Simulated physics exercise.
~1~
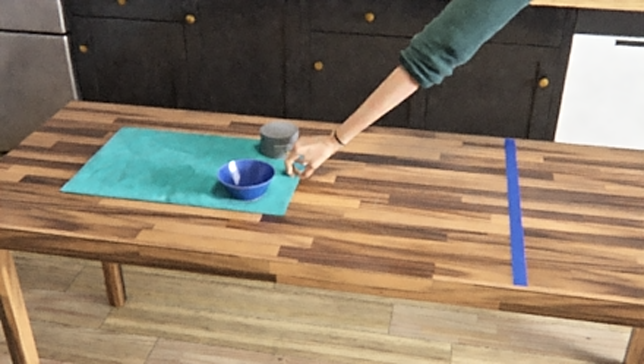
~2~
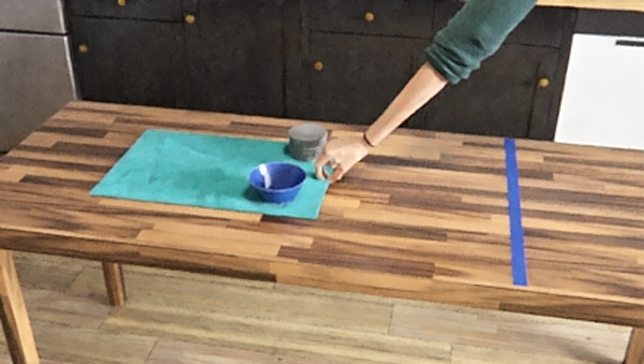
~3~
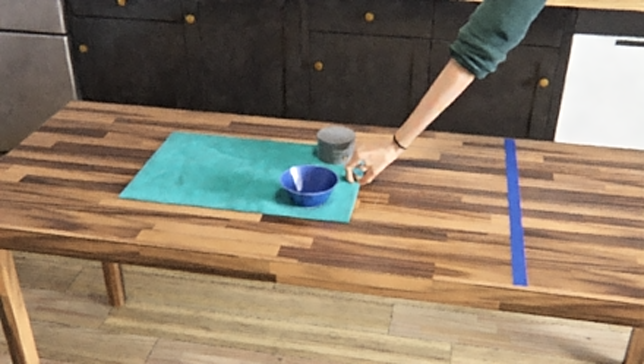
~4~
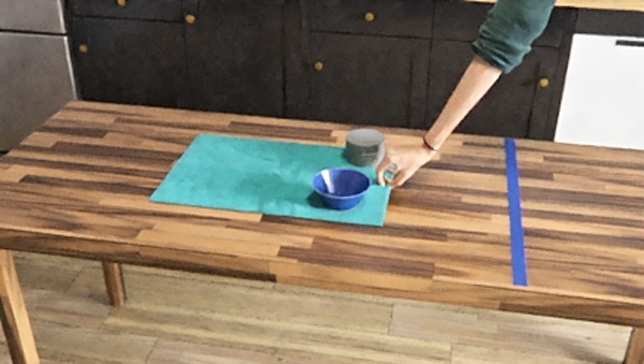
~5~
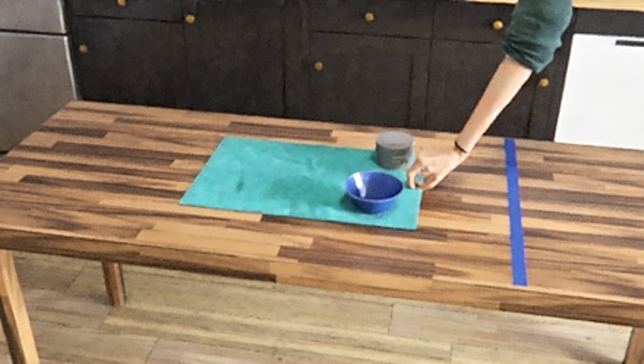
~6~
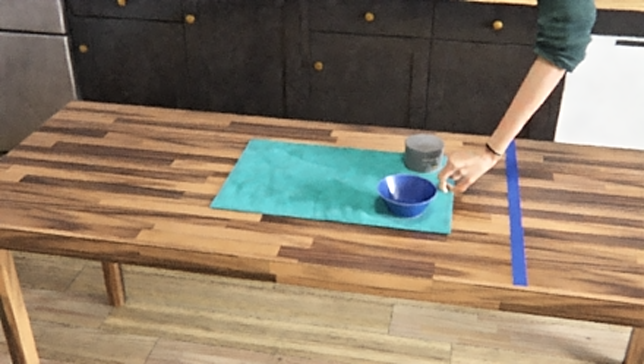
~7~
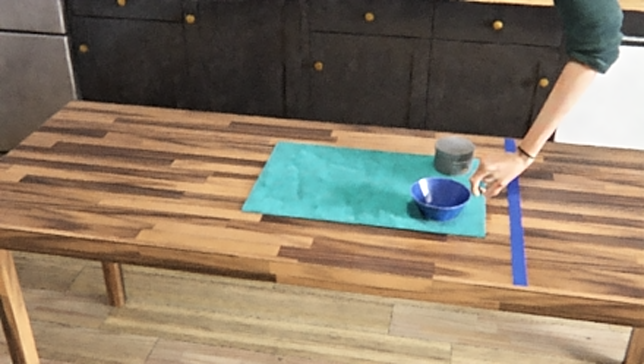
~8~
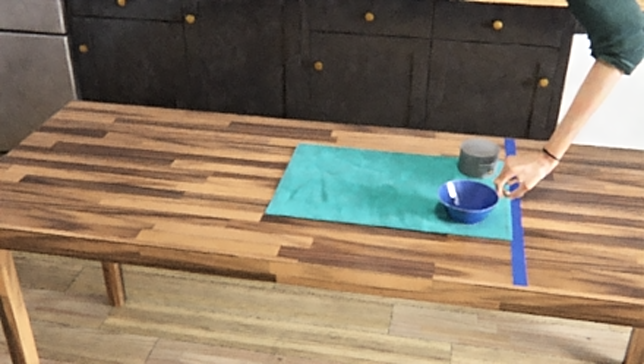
The clip shows a hand pulling a turquoise place mat to the right across a wooden table, carrying a blue bowl and a grey tub along, until its leading edge reaches a strip of blue tape with both containers still on the cloth.
